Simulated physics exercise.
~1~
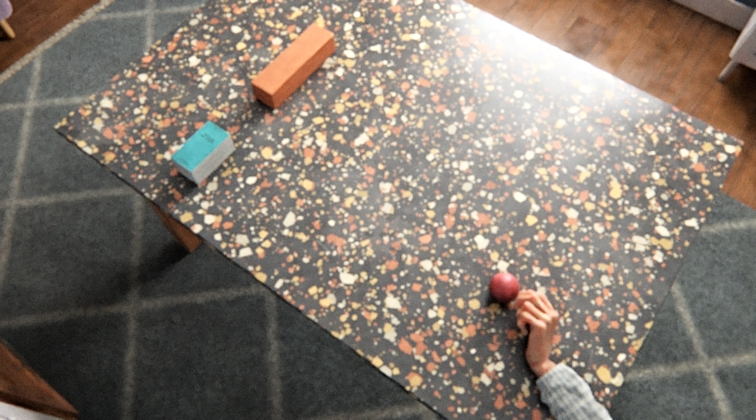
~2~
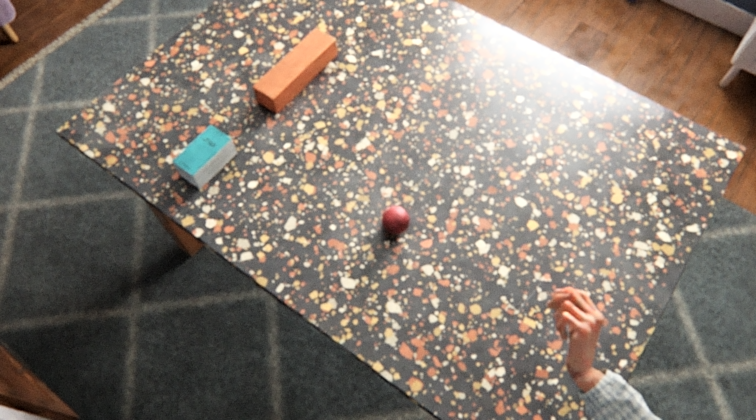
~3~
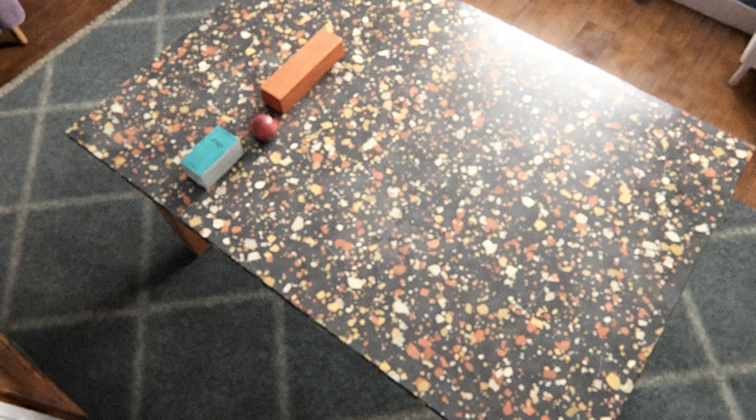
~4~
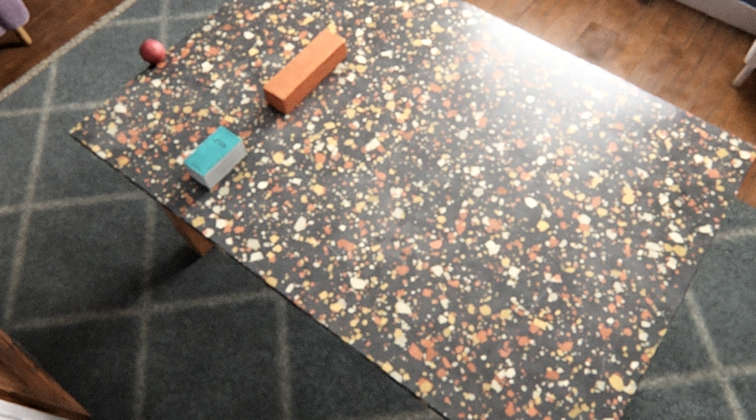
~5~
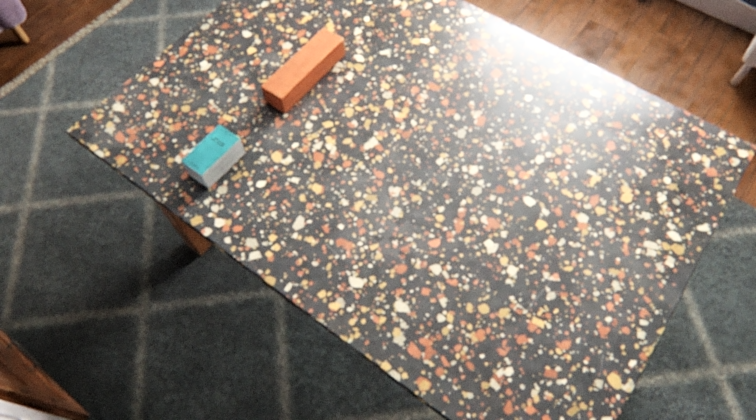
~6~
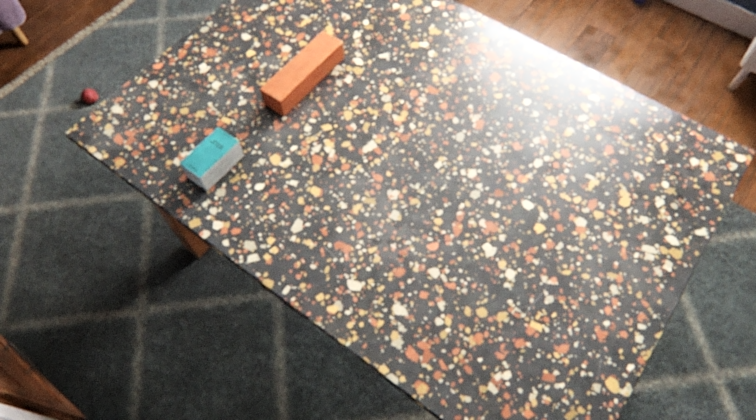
In the video, a hand releases a red ball across a speckled tabletop, and it rolls left and up between a turquoise book and an orange block, continues past the table's edge, disappears from view, and reappears on the rug below.
